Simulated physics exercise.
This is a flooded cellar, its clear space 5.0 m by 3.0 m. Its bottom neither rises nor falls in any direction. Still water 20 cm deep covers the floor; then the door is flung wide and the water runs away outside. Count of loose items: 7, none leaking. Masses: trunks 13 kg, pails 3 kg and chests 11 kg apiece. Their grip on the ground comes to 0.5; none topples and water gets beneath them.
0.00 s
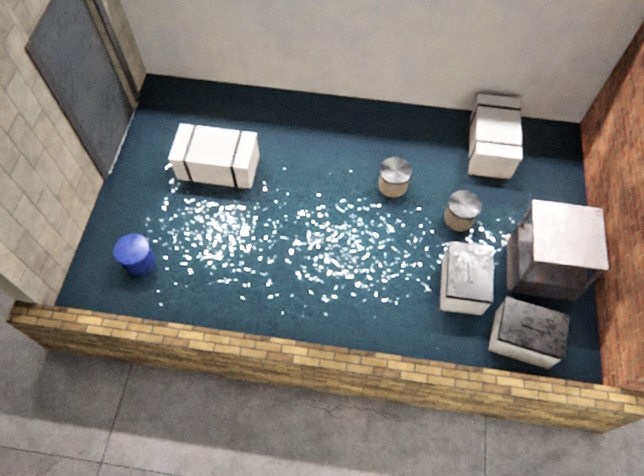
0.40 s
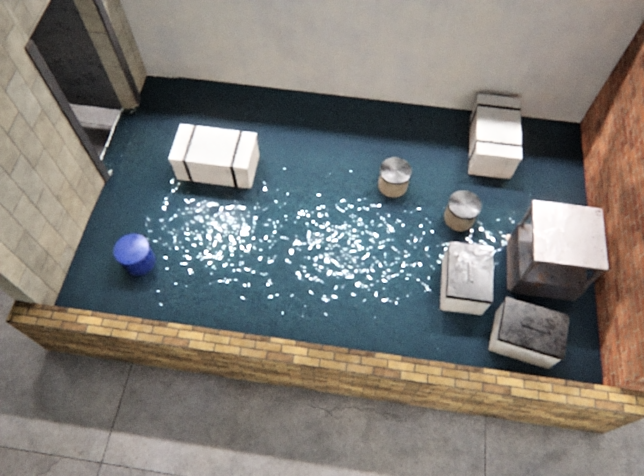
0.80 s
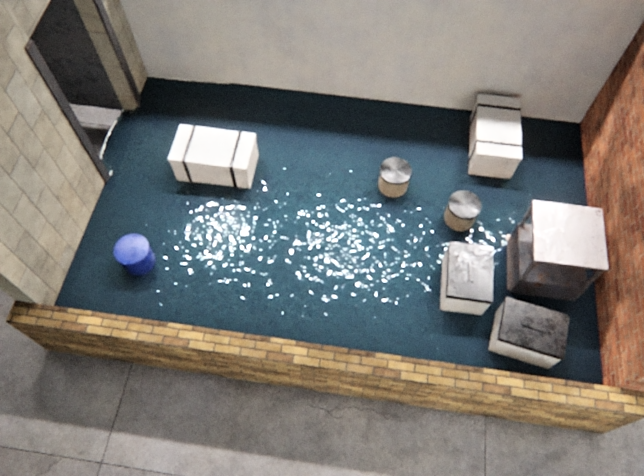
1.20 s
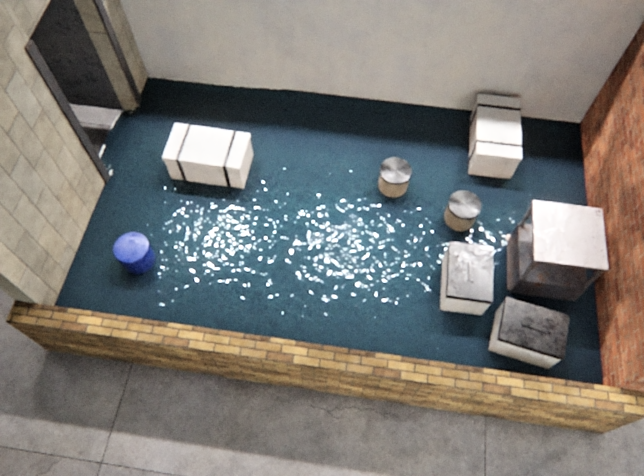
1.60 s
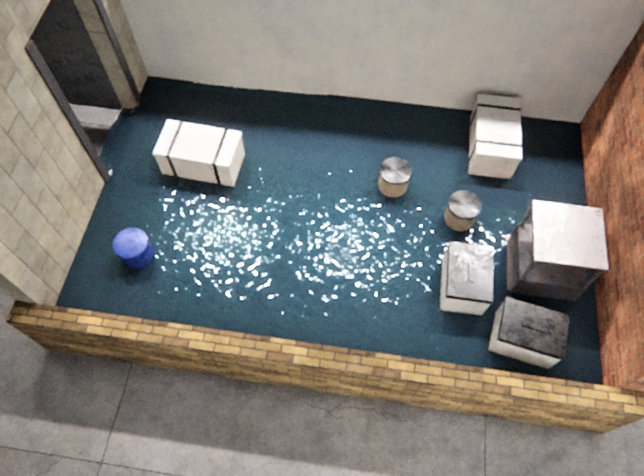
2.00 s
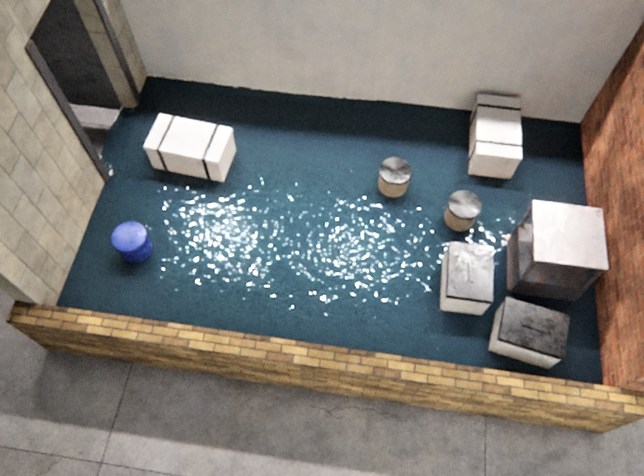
A flooded, walled room is seen from high above, its dark teal water scattered with white glints. A blue pail sits at left, a white chest with dark bands at upper left, and two round metal-topped containers and several white and grey boxes toward the right. The grey door at upper left opens, then the banded chest drifts slowly left and the pail shifts slightly, while the camera stays still.
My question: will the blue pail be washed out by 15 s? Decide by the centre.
Result: Outdoors.
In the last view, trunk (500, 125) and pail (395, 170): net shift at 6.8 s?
First one 40 cm, second one 80 cm.
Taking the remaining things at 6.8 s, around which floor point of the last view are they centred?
It sits at about (411, 232).
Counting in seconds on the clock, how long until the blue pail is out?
At roughly 7.0 seconds.
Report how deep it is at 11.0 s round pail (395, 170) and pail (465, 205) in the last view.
I'd estimate 13 cm for the first and 13 cm for the second.
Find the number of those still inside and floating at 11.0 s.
Just then, the number is 5.
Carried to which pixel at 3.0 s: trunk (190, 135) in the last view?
It ends up close to (159, 121).
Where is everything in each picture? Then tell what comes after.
The blue pail at (131, 249) floats; 20 cm deep round most things; 0 of 7 have shifted, in the first frame.
The blue pail at (131, 249) floats; 20 cm deep round most things; 0 of 7 have shifted, in the second frame.
The blue pail at (131, 249) floats; about 2900 L in view; 0 of 7 have shifted, in the third frame.
The blue pail at (131, 247) floats; about 2860 L in view; 1 of 7 have shifted, in the fourth frame.
The blue pail at (130, 243) floats, 8 cm from its start; about 2820 L in view; 2 of 7 have shifted, in the fifth frame.
The blue pail at (129, 236), afloat, 16 cm from its start; 20 cm deep round most things; 2 of 7 have shifted, in the sixth frame.
After 3.0 s the blue pail is near (123, 223), 0.3 m from its start, afloat; 0 of 7 are out; 7 afloat.
After 6.8 s the blue pail has gone out; 2 of 7 are out; 5 afloat.
After 11.0 s the blue pail has gone out; 2 of 7 are out; 5 afloat.
After 15.0 s the blue pail has gone out; 2 of 7 are out; 5 afloat.
